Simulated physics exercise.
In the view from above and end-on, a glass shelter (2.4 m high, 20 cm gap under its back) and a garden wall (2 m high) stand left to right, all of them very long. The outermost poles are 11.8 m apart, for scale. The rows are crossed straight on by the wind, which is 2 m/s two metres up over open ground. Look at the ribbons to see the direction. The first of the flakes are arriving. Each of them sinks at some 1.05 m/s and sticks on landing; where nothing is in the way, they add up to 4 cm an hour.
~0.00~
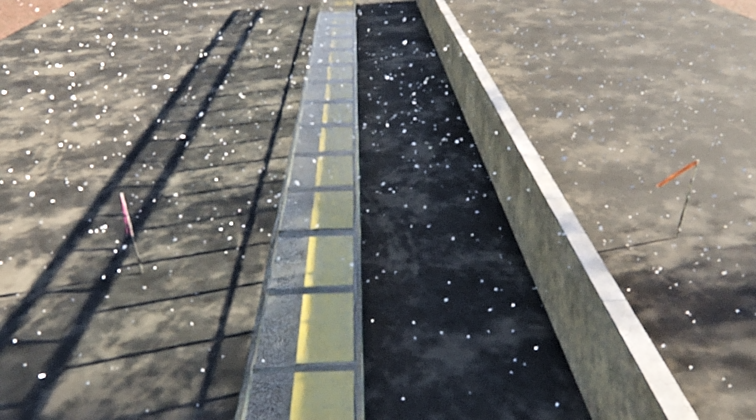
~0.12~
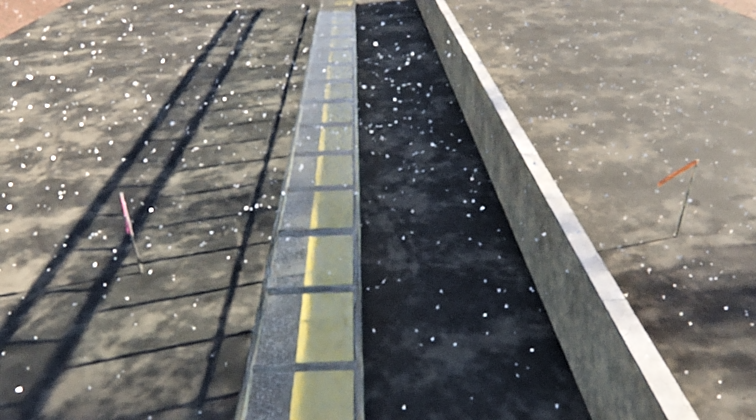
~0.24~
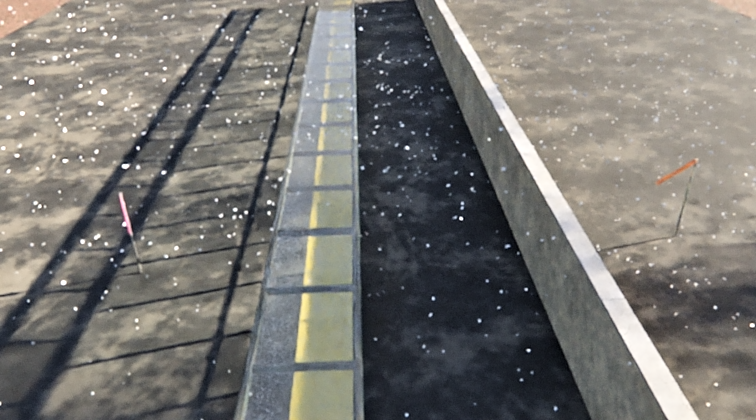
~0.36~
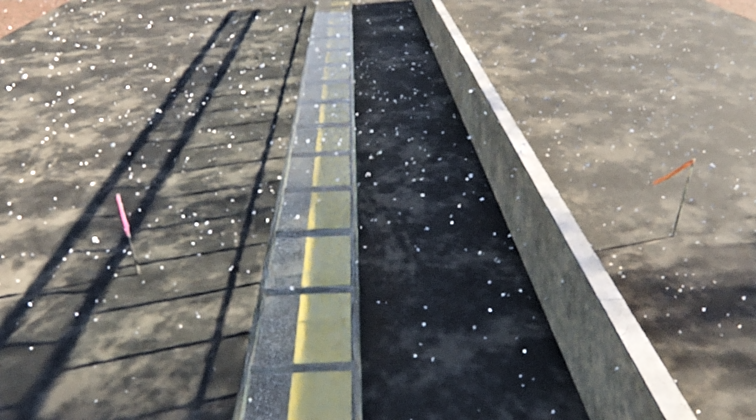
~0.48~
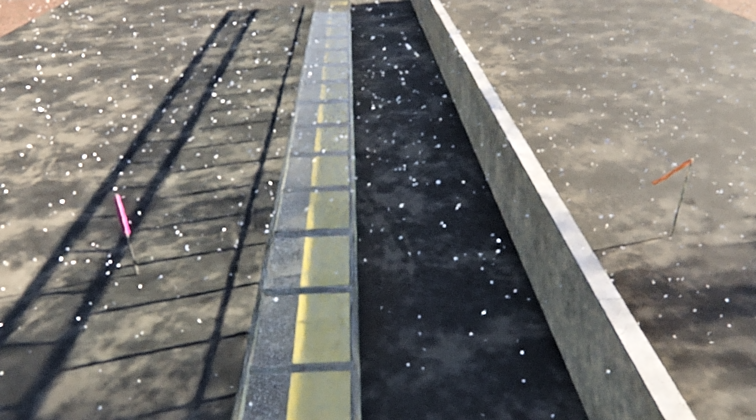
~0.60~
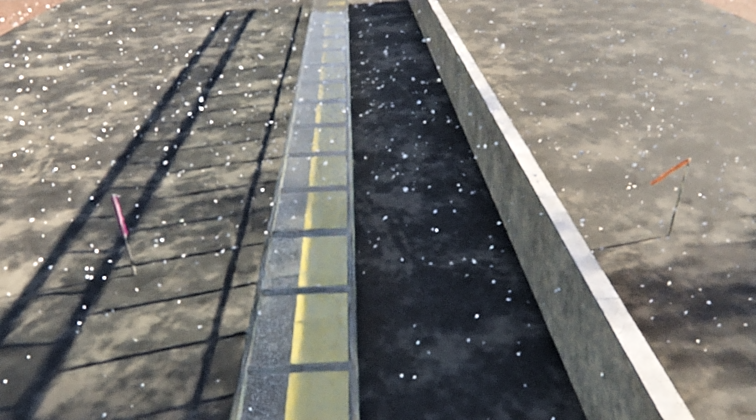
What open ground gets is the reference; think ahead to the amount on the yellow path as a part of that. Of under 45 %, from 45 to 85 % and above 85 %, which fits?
The answer is under 45 %.
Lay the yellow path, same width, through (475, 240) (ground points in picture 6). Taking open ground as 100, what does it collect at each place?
Estimate: Near 80 %.
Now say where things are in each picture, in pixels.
The rows stand in the wind, in the first frame.
The right ribbon ends at (658, 186), leaning 50 degrees to the left and the yellow one passes (331, 247), in the second frame.
Above the rows the flakes slant 70 degrees from upright, towards the left and the top of the garden wall crosses (516, 131), in the third frame.
The right ribbon ends at (654, 184), leaning 55 degrees to the left and the yellow one passes (331, 194), in the fourth frame.
The left ribbon ends at (127, 234), hanging almost straight and above the rows the flakes slant 70 degrees from upright, towards the left, in the fifth frame.
The right ribbon ends at (651, 184), leaning 55 degrees to the left and the top of the garden wall crosses (510, 131), in the sixth frame.
After 10 minutes open ground has 7 mm and the yellow path 0 mm.
After 30 minutes open ground has 20 mm and the yellow path 0 mm.
After 60 minutes open ground has 40 mm and the yellow path 0 mm, so the yellow path has 0 % of the open amount; the left half of it has 1 %, the right half 0 %.
